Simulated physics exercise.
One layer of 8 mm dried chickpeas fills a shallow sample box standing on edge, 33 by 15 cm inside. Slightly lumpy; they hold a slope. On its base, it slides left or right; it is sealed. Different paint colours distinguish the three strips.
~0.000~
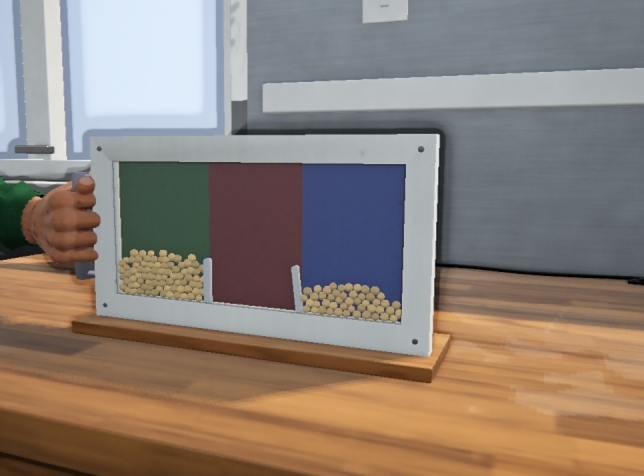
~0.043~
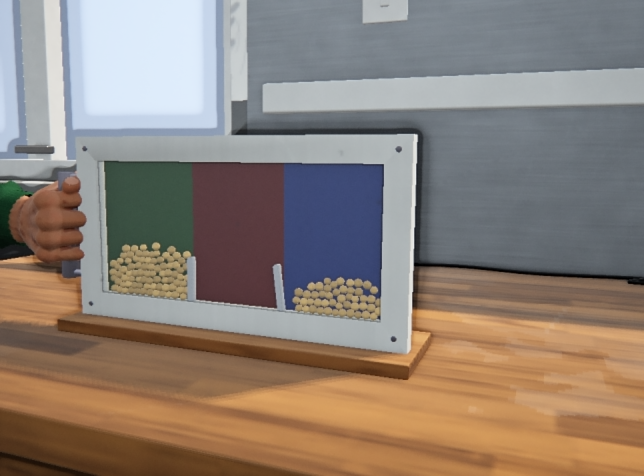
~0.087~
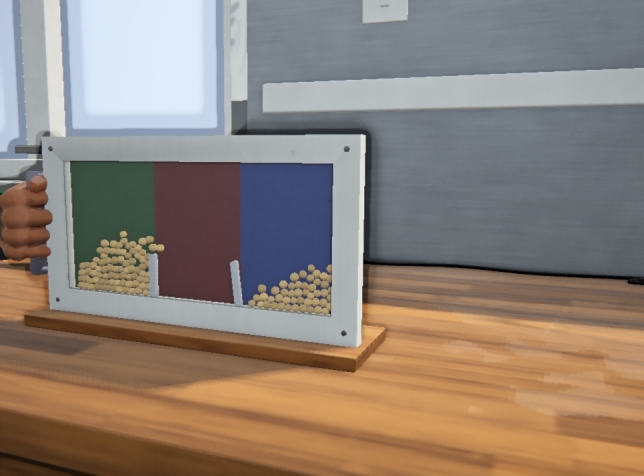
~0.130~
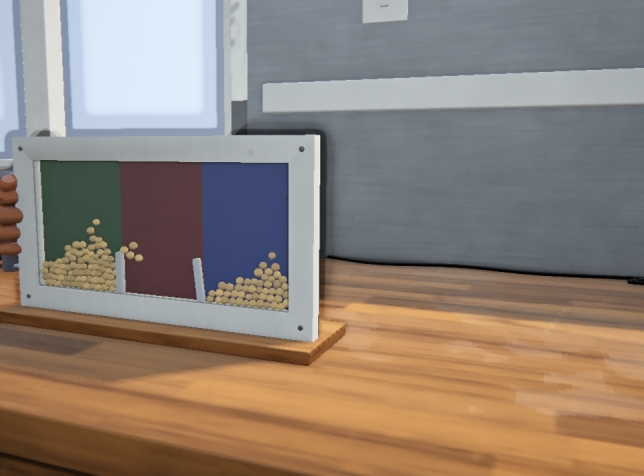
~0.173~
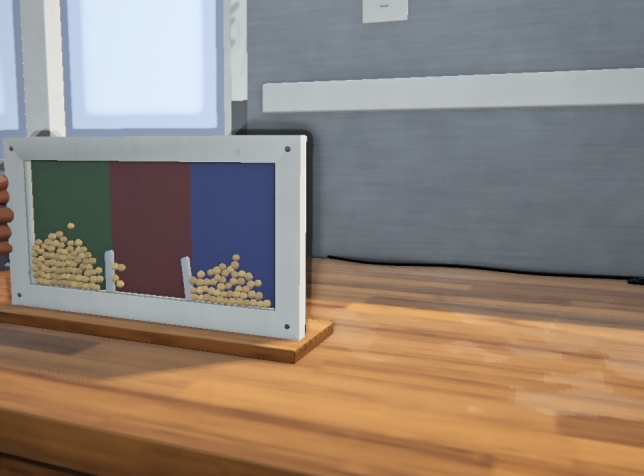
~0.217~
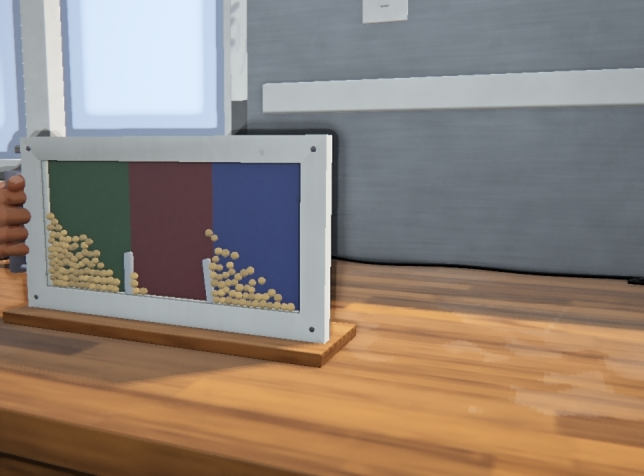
On a wooden worktop before a grey wall and a bright window, a fixed camera looks slightly down at a shallow box. Its white frame stands on a wooden base, with green, dark red and blue strips from left to right and pale round pieces heaped behind short dividers in the outer two. A hand at the left edge slides it left, then partway back right, as the heaps shift rightward, a few pieces enter the red strip, and the heaps slope up leftward.
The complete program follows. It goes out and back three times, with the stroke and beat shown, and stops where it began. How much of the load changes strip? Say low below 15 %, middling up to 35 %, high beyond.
A moderate share.
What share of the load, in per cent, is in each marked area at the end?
Red strip 25, blue strip 30, green strip 40.
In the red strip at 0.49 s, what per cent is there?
That comes to some 15 percent of the load.
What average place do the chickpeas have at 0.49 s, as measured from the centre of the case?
Roughly 1 centimetres to the right and 5 centimetres below.
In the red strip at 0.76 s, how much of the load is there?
I'd put it around 25 in a hundred.
After 0.49 s, it is 13 cm to the left; the chickpeas' middle is 1 cm right of and 5 cm below the centre; red 15 %, blue 40 %, green 40 %; 25 % have changed strip.
After 0.76 s, it is 8 cm to the left; the chickpeas' middle is 2 cm right of and 5 cm below the centre; red 25 %, blue 35 %, green 40 %; 30 % have changed strip.
After 1.00 s, it is at its start; the chickpeas' middle is 1 cm left of and 5 cm below the centre; red 25 %, blue 30 %, green 45 %; 30 % have changed strip.
All still by 1.8 s, it is at its start; red 25 %, blue 30 %, green 40 %; 30 % have changed strip.
